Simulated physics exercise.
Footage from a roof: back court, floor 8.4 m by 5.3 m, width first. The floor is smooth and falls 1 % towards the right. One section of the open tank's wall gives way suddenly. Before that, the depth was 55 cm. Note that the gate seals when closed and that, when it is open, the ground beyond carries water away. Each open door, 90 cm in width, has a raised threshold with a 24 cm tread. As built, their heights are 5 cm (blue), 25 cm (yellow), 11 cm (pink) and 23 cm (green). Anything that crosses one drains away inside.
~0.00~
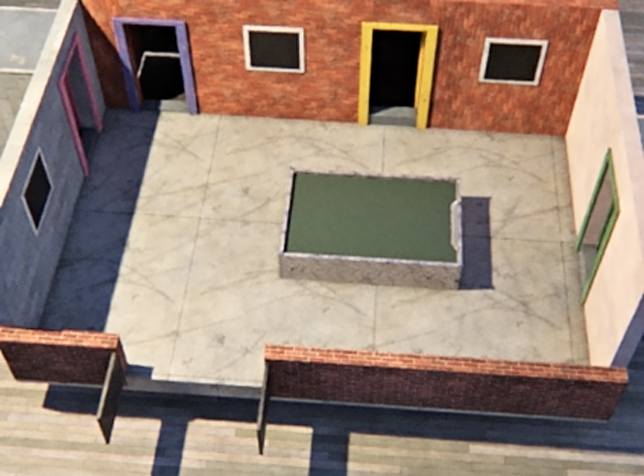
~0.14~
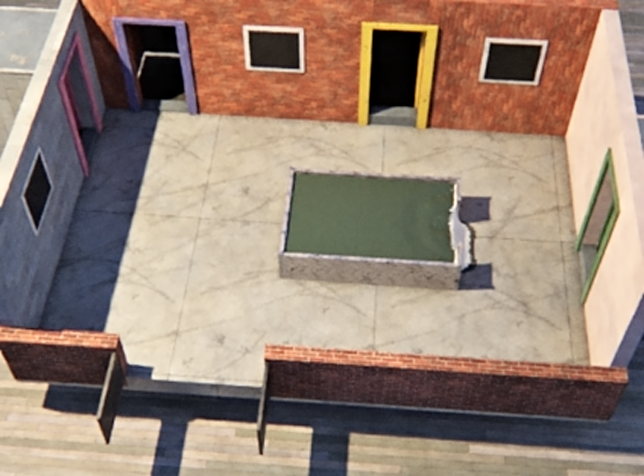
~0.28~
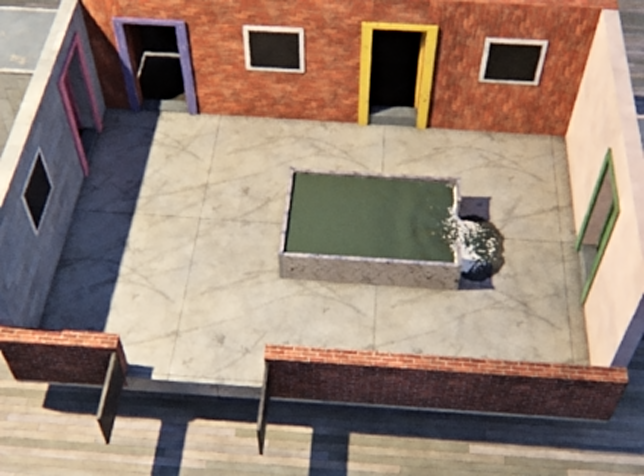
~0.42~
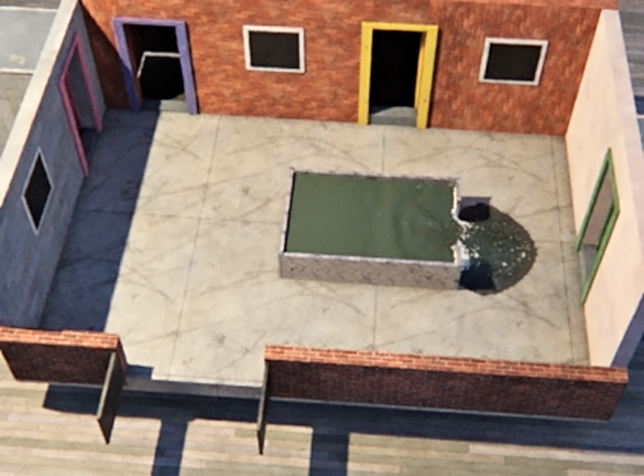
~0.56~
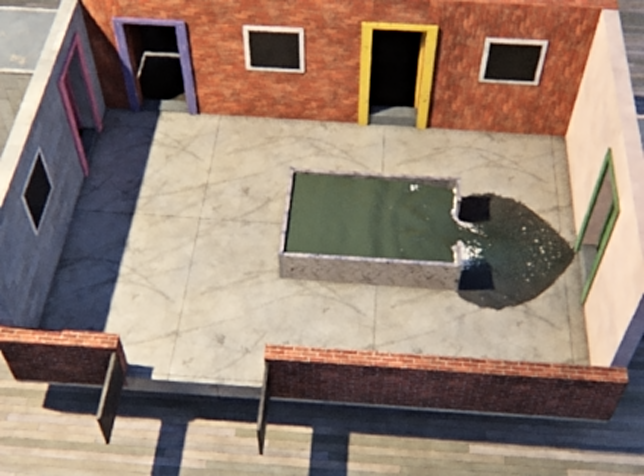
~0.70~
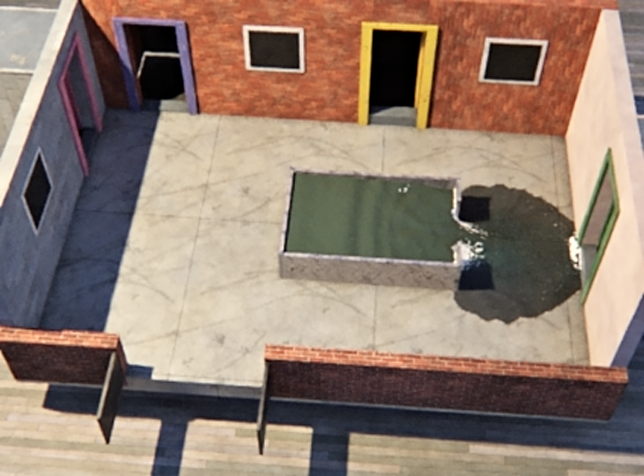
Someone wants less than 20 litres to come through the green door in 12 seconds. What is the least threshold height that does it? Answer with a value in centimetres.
It needs to be around 25 cm high.
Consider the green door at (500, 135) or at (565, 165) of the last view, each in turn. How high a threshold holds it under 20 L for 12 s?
About 12.0 cm, then about 15 cm.
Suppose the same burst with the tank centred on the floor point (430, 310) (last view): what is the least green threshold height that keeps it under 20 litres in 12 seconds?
At least some 24 centimetres tall.
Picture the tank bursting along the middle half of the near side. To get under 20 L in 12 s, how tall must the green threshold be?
You'd want it roughly 7.0 centimetres tall.
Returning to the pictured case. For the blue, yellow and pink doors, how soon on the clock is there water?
Arrives: Blue 6.5 s / yellow 3.2 s / pink 8.0 s.
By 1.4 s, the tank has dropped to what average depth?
Some 43 cm.
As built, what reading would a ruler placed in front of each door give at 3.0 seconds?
Blue door 0 cm, yellow door 1 cm, pink door 0 cm, green door 26 cm.
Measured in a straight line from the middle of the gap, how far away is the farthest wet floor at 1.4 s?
Roughly 2.8 metres.
After 1.4 s water covers 15 % of the floor, deepest (33 cm) near (462, 251); 28 cm at the green door, 3 litres in over its 23 cm threshold.
After 3.0 s water covers 25 % of the floor, deepest (29 cm) near (561, 139); 26 cm at the green door, 29 litres in over its 23 cm threshold.
After 12.0 s water covers 100 % of the floor, deepest (11 cm) near (588, 396); 10 cm at the green door, 35 litres in over its 23 cm threshold.
At the green door as built, the water arrived by 0.7 s and peaked near 31 cm at 2.4 s.
Run again over the same 12 s with other heights there, 41 litres in over 22.5 cm, 1 litre over 30.5 cm. The limit of 20 litres is kept from about 25 cm up.
